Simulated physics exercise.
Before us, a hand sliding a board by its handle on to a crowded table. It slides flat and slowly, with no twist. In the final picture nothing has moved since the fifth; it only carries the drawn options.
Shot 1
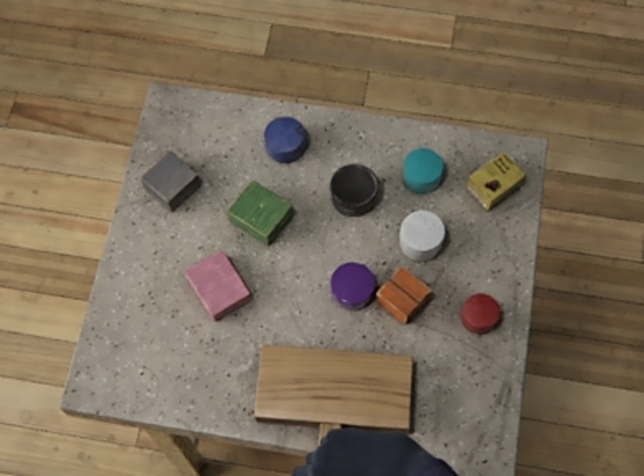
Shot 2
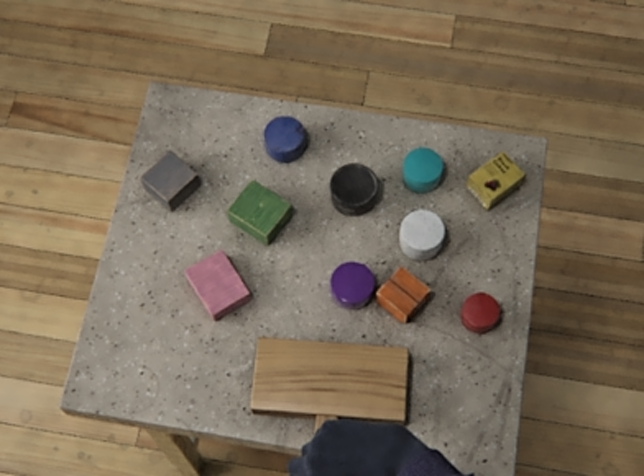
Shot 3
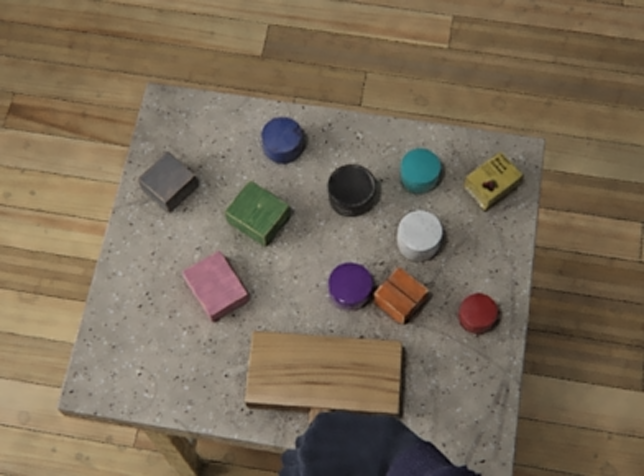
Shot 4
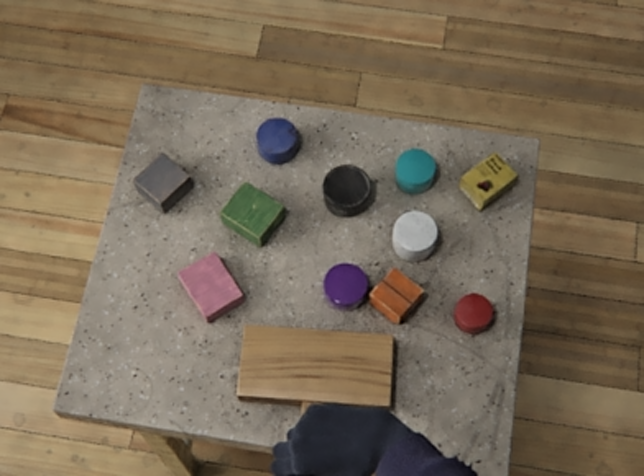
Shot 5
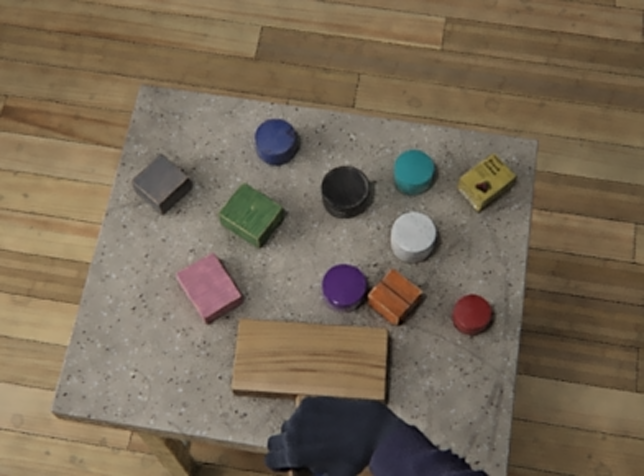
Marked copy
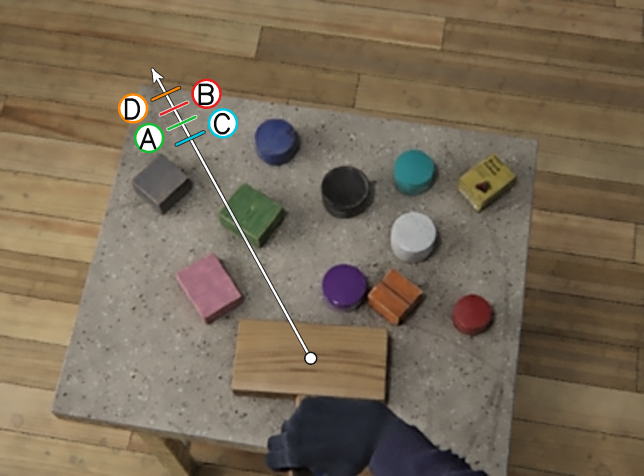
At the start, a wooden board lies flat at the near edge of a speckled grey table scattered with colourful pots and blocks, a dark-gloved hand at its handle. The hand slowly slides the board a short way inward and slightly left, without twisting, while the other objects keep their arrangement.
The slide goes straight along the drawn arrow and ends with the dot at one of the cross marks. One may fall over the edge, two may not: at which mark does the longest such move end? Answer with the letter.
Up to mark C.
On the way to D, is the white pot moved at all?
By then, no.
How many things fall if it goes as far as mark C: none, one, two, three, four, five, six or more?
By then, one.
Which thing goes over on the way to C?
It is the grey block.
On the marked copy, A at (182, 123); B at (174, 109); C at (190, 138); D at (166, 94); the arrow from (311, 358) to (152, 69); the white dot at (311, 358).
Following C. Soon after the start, board (265, 278); pink block (168, 256); black tub (346, 189).
Later, board (223, 200); grey block (139, 160); pink block (122, 241).
In the end, board (192, 144); grey block over the edge; blue tin (277, 105); one fallen.
As for the rest, A drops two; B drops two; D drops two.
